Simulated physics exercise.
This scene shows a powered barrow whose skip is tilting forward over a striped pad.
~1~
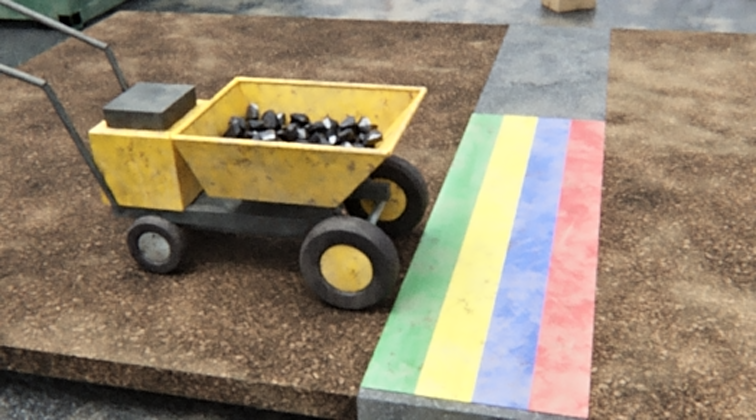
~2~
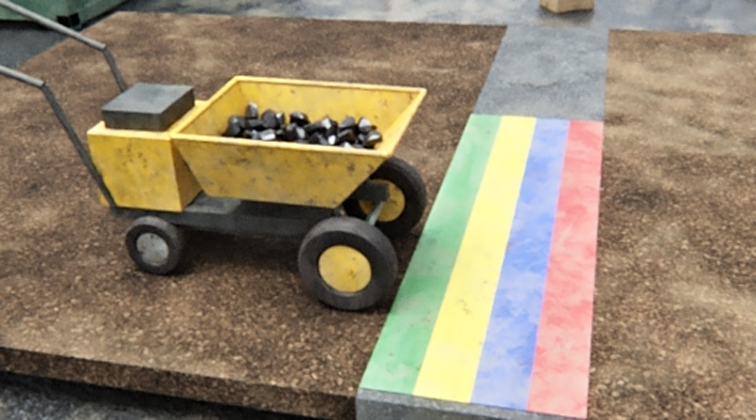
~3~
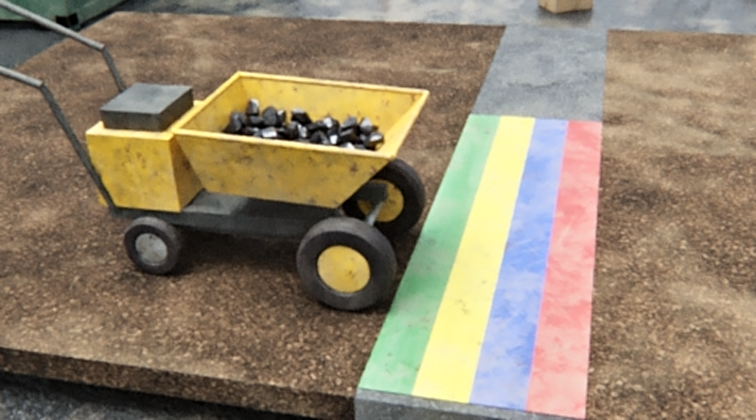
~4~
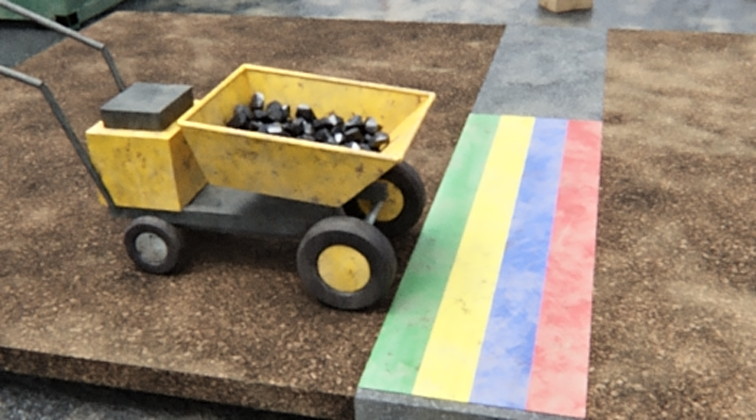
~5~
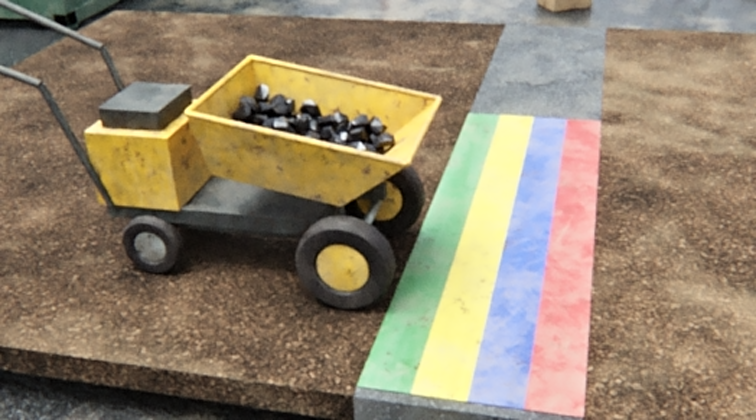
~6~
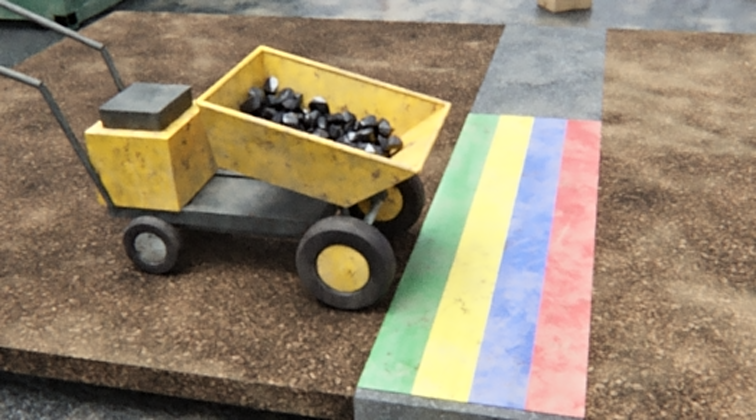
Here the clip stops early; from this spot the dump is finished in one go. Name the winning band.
The blue band.
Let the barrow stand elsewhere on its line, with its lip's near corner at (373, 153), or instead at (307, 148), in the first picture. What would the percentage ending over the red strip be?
Roughly 20 percent first, then roughly 10 percent.
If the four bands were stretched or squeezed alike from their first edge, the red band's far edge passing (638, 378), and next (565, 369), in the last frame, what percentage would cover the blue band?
Roughly 40 per cent first, then 30 per cent.
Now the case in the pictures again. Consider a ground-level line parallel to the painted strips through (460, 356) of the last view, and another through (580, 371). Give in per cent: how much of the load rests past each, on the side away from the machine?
Close to 80 and 20 per cent respectively.
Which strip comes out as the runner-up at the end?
The next spot goes to the red strip.
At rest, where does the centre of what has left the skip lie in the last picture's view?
About (536, 277).
Soon, skip tipped steeply; all in the skip.
A while on, skip tipped right over; nearly all in the skip; a stray few over the yellow strip; a stray few over the blue strip.
Towards the end, skip tipped right over; about a quarter in the skip; a stray few over the yellow strip; about a third over the blue strip; about a quarter over the red strip; a small part off the paint.
Finally, skip tipped right over; about a quarter in the skip; none over the green strip; a small part over the yellow strip; about half over the blue strip; about a quarter over the red strip; a small part off the paint.
